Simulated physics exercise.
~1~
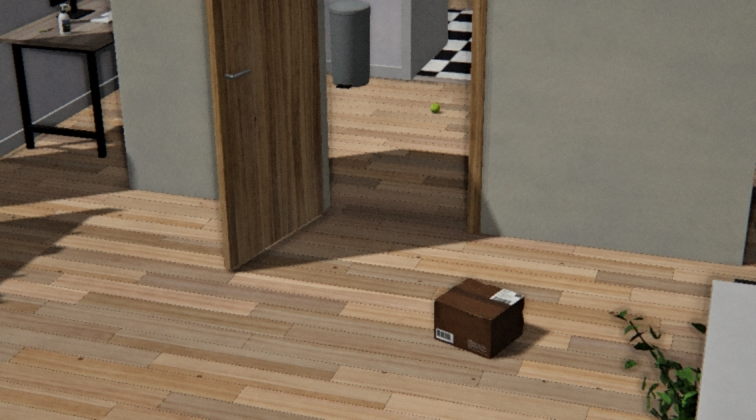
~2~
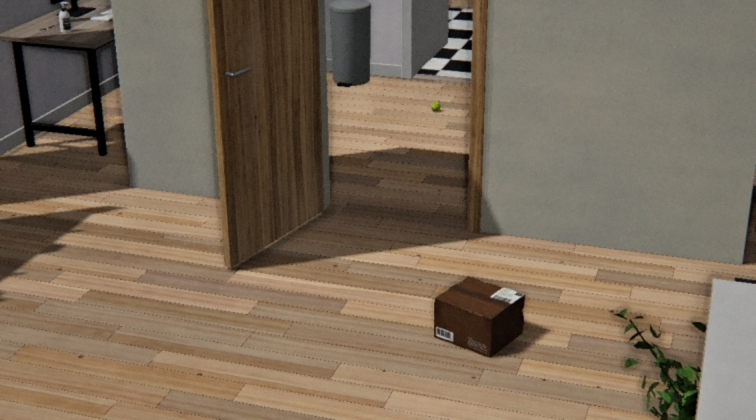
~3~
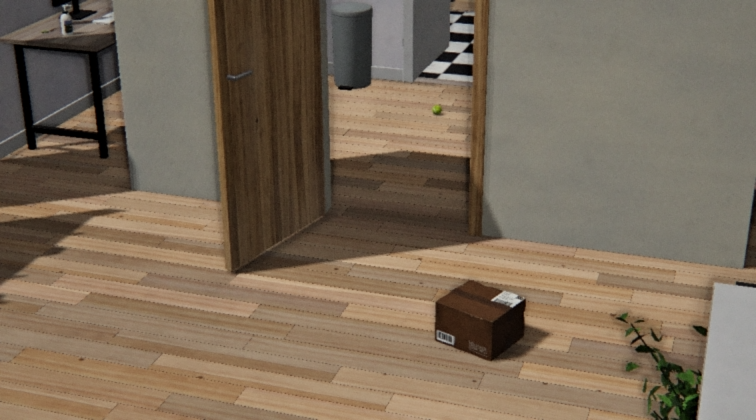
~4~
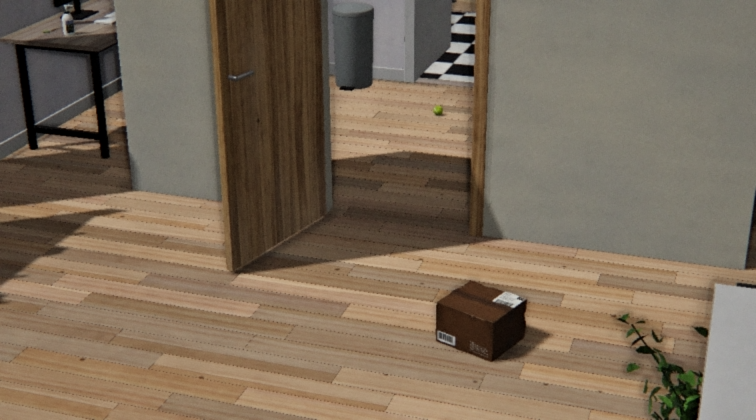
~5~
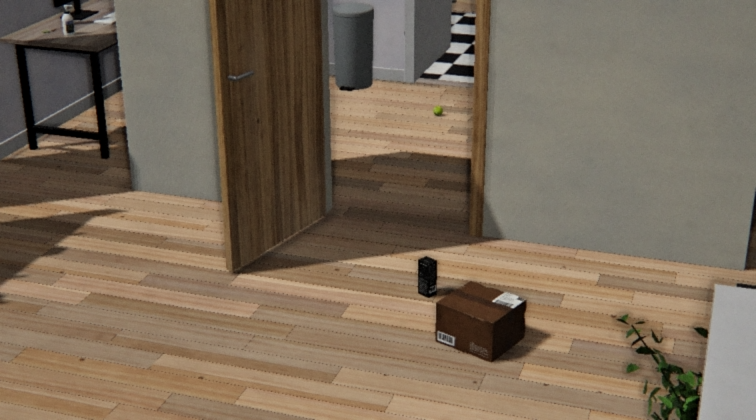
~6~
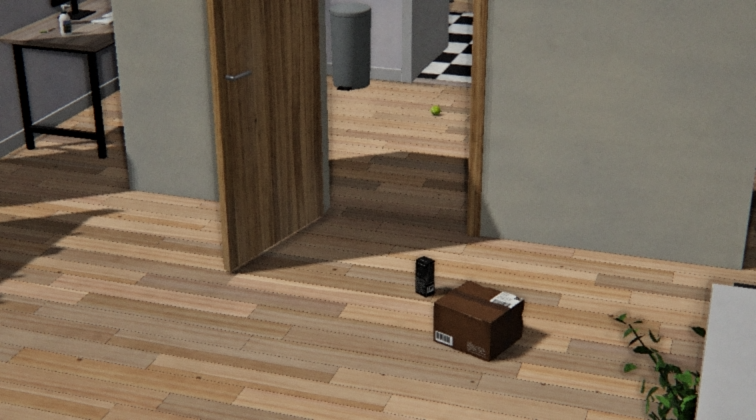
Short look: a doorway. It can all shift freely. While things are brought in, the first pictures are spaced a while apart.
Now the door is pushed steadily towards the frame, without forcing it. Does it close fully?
The gap disappears.
Then, 0.80 s on from there, open by 68°.
Then, 1.30 s on from there, open by 33°.
In the end, open by 0°; both unmoved. At the end, from the last picture's camera, black carton near (425, 277).
